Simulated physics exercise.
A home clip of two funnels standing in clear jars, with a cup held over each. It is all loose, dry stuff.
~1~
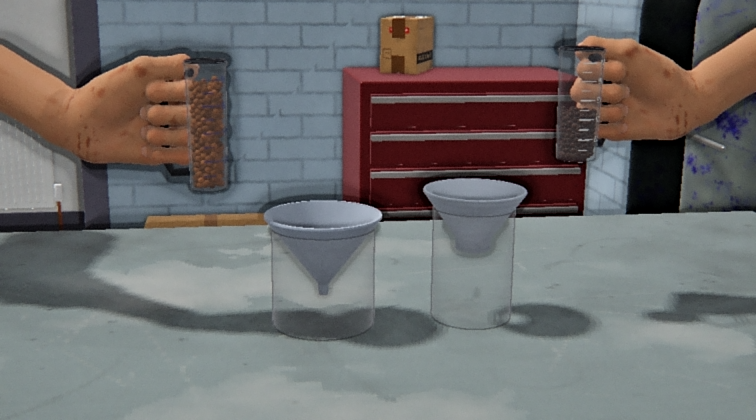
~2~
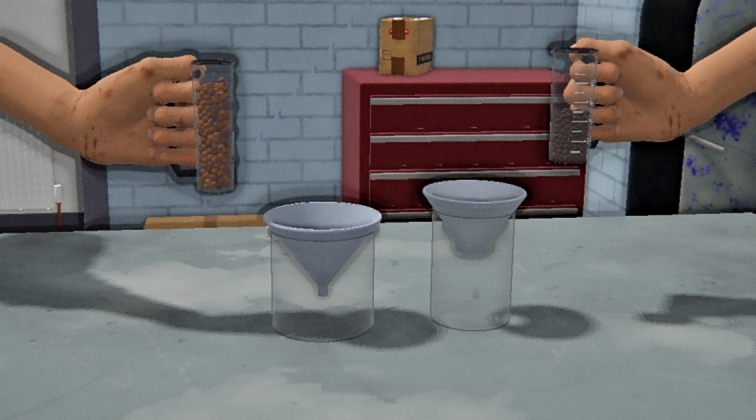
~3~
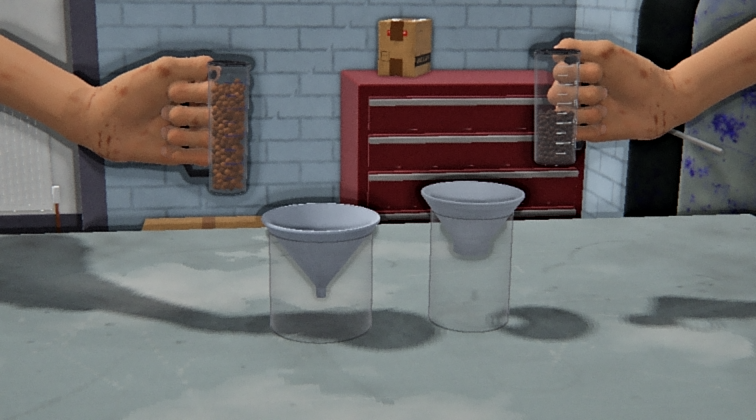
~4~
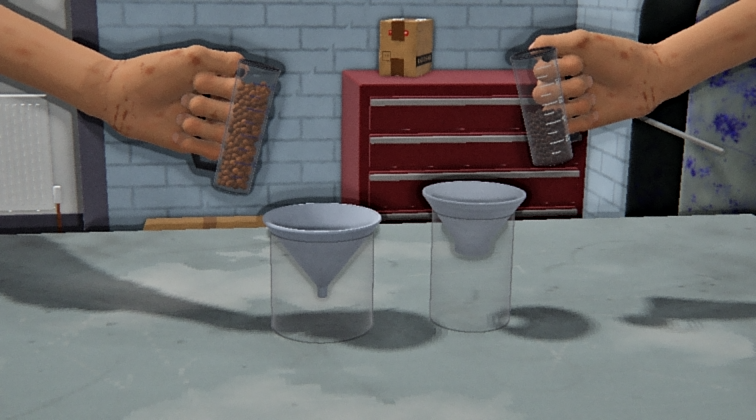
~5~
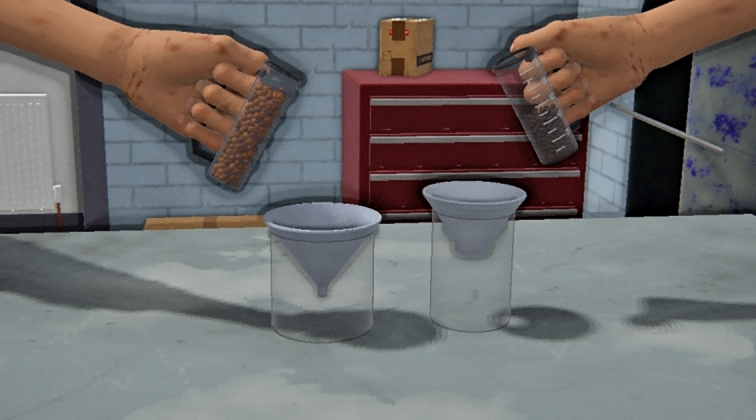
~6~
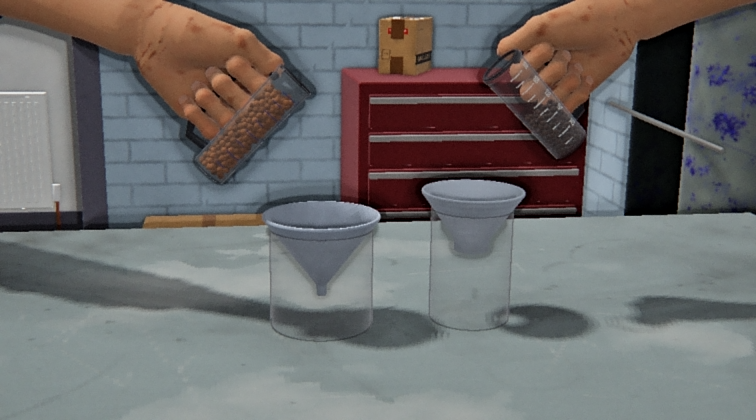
Two hands holding clear cups, one of brown balls and one of darker pieces, moved inward toward two grey funnels set in clear jars, then tilted the cups toward each other.
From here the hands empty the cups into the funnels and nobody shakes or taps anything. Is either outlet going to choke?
The left funnel clogs; the right one empties into its jar.
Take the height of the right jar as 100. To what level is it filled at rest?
It comes to 10 per cent or so.
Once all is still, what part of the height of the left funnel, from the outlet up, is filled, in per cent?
It comes to 80 per cent or so.
Then, 0.28 s later than the last frame, left, every one still in the cup; right, every one still in the cup.
Then, 0.58 s later than the last frame, left, almost all still in the cup, just a few in or over the funnel; right, every one still in the cup.
Then, 0.94 s later than the last frame, left, roughly half still in the cup, roughly half in or over the funnel; right, roughly a third still in the cup, roughly half in or over the funnel, about a tenth down in the jar.
When it is over, left, every one stuck in the funnel, not one down in the jar; right, almost all down in the jar, just a few beside the jar.
